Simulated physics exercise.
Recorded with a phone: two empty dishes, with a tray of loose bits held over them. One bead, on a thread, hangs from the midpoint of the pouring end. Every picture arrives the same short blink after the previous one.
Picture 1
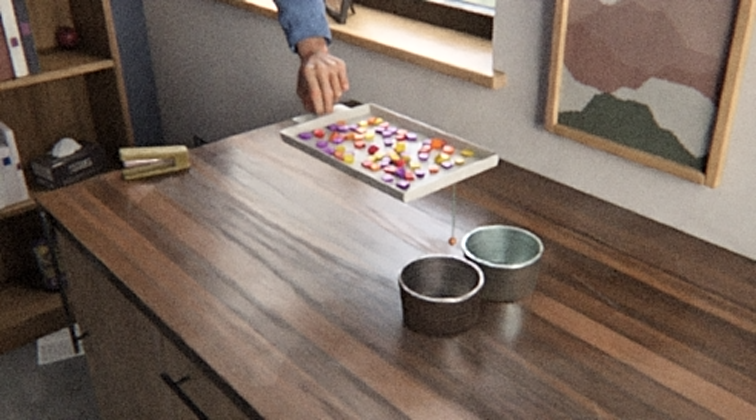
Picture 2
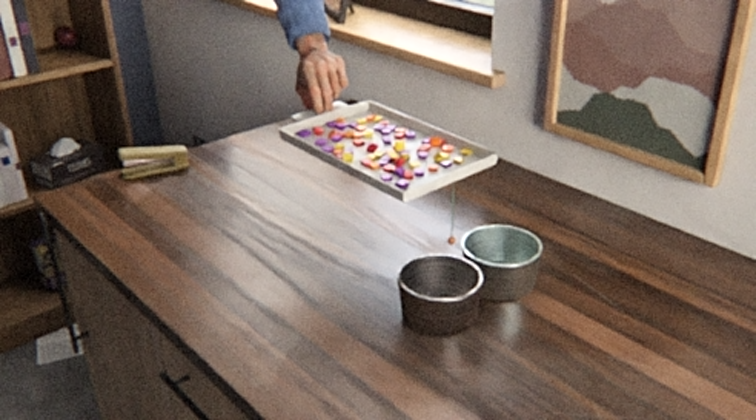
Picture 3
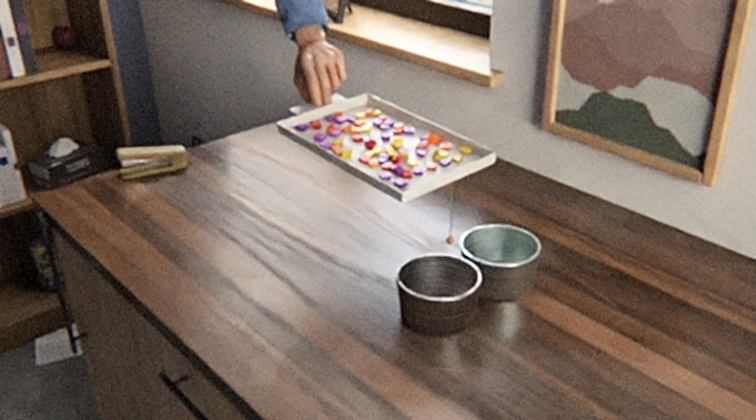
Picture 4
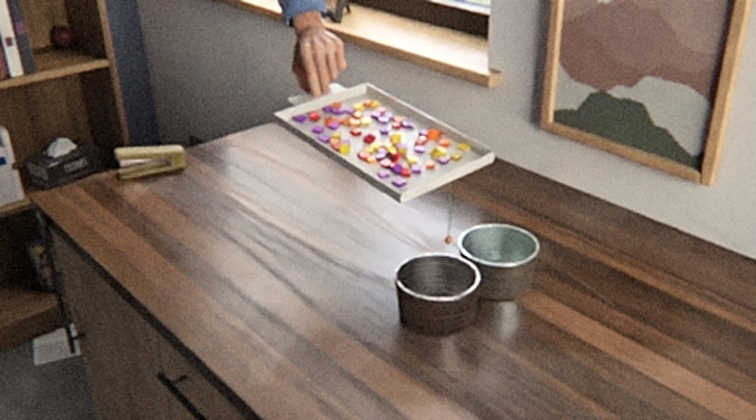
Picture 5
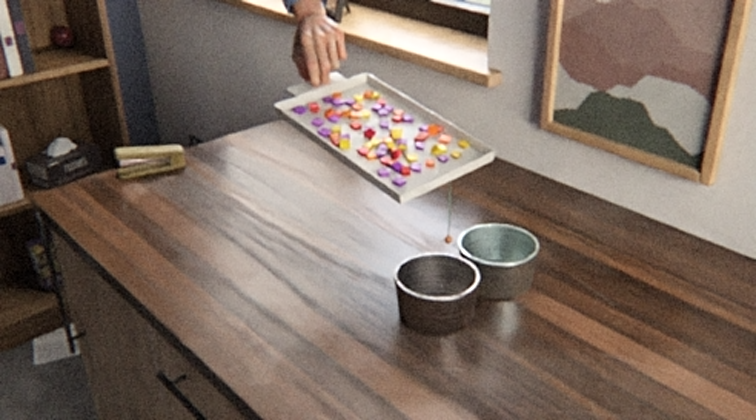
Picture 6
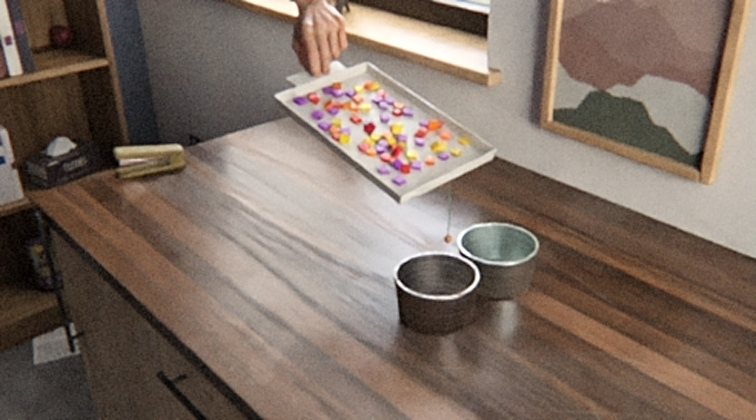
A hand in a blue sleeve holds a pale tray scattered with purple, red, orange, yellow and white bits above a striped brown wooden counter, seen from above at an angle. Two empty metallic dishes, the left dark, the right greenish inside, sit below a hanging orange bead, with shelves left and a framed picture right. The hand slowly raises the tray's near end, its pouring end dipping slightly leftward, while the view drifts barely.
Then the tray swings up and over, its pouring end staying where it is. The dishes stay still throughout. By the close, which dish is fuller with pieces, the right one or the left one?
Looks to me like the dish on the left ends up with more.
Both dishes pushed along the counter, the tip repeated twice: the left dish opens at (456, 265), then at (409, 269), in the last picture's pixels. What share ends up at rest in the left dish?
Trial 1 near 50 percent, trial 2 near 60 percent.
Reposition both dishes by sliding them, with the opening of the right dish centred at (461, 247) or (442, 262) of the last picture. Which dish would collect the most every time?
The left-placed dish first, the right-placed dish second.
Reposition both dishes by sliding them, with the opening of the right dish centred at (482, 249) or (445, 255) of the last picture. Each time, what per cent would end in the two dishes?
First try: Around 90 percent; second try: Around 70 percent.
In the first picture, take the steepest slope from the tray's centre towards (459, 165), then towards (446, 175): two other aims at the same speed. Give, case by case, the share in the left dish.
Case one 0 %; case two 30 %.
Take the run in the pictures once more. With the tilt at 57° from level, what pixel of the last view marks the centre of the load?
Look close to (417, 157) in the last picture.
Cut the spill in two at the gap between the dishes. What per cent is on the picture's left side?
Roughly 20 in a hundred.
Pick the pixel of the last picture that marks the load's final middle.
The centre comes to rest near (444, 308).
Soon, tray tipped steeply; nearly all on the tray; a stray few in the air.
A while on, tray tipped right over; nearly all on the tray; a small part in the left dish; a stray few outside both.
Towards the end, tray tipped past a quarter turn; most in the left dish; a small part in the right dish; a small part outside both.
Finally, tray tipped past a quarter turn; most in the left dish; a small part in the right dish; a small part outside both.
